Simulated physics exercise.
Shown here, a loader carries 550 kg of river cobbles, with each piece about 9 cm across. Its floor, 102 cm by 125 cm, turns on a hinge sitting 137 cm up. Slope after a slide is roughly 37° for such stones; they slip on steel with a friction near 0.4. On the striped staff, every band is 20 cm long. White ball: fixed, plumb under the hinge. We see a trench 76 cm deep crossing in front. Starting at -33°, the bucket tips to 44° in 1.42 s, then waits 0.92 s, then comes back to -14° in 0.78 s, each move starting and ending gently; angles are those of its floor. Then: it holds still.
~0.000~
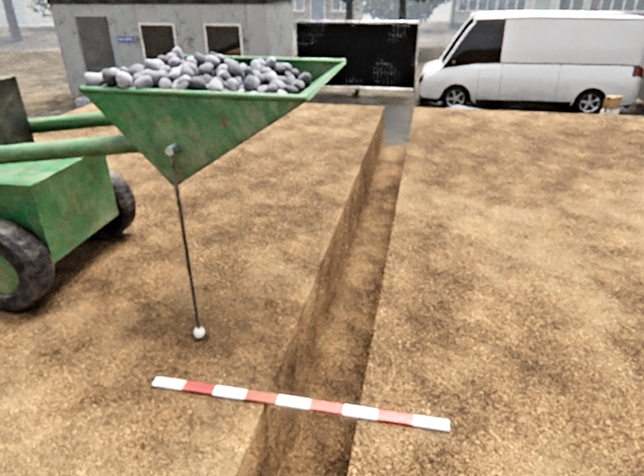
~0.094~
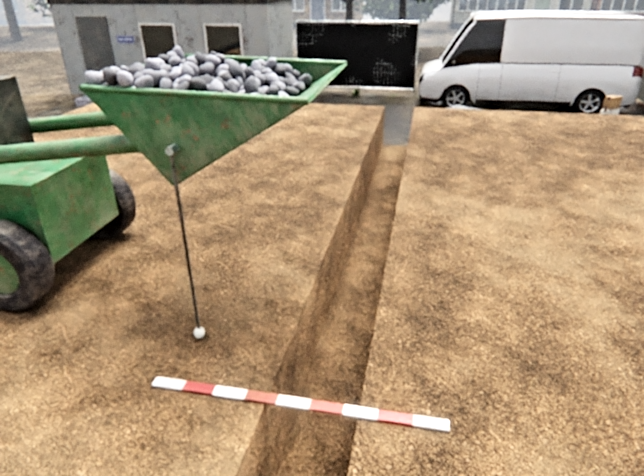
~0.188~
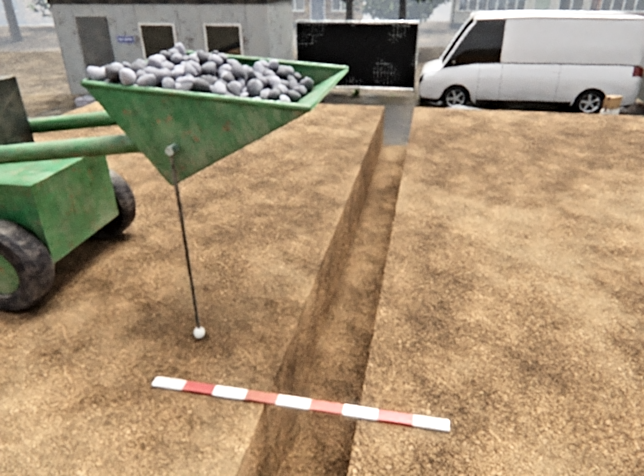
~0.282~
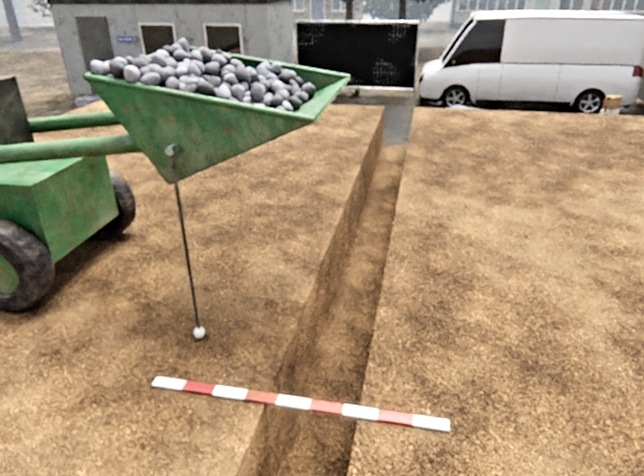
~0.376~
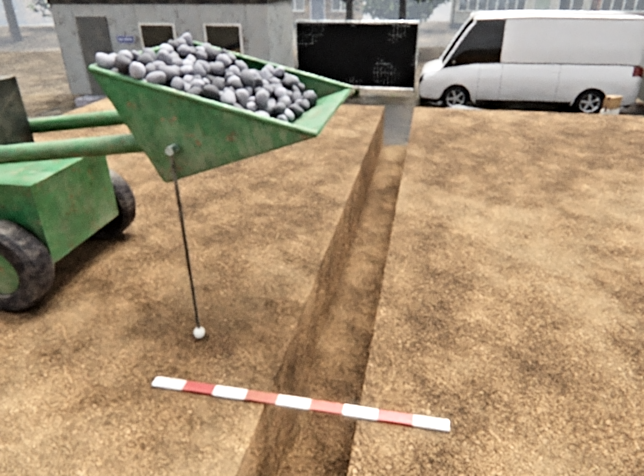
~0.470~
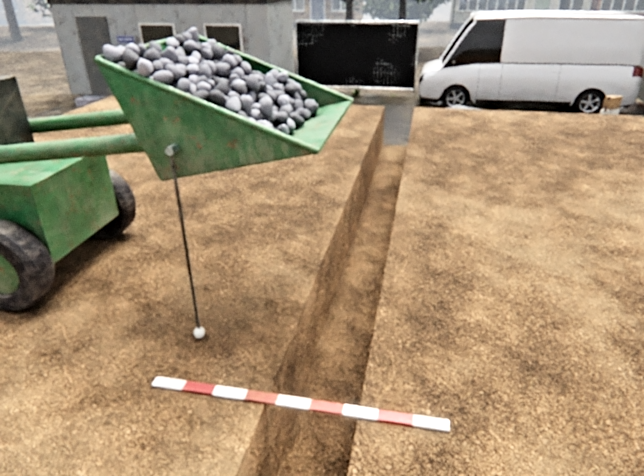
The clip opens on a green loader at left, its raised bucket heaped with grey rounded stones above a sandy yard with a narrow trench, a red-and-white staff and a parked white van. The bucket slowly tilts, its rear edge rising and its right-hand lip lowering, while the stones shift slightly rightward inside.
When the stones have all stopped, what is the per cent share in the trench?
The share is about 95 per cent.
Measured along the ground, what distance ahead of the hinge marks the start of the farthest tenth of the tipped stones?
Around 110 cm ahead of the hinge.
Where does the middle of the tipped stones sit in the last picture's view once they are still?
In the last view, about (346, 358).
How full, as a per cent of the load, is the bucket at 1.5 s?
I'd put it at some 35 per cent.
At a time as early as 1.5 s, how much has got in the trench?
Something like 60 in a hundred.
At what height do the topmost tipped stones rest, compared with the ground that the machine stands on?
It rests some 10 cm higher than the ground the machine stands on.
After 1.1 s the floor is at 32°; 99 % in the bucket, 1 % in the trench; the foremost stones are at (314, 205).
After 1.5 s the floor is at 44°; 34 % in the bucket, 6 % short of the trench, 60 % in the trench; the foremost stones are at (373, 335).
After 3.6 s the floor is at -14°; 0 % in the bucket, 97 % in the trench, 3 % past the trench; the foremost stones are at (494, 301).
After 6.3 s the floor is at -14°; 0 % in the bucket, 97 % in the trench, 3 % past the trench; the foremost stones are at (494, 301).
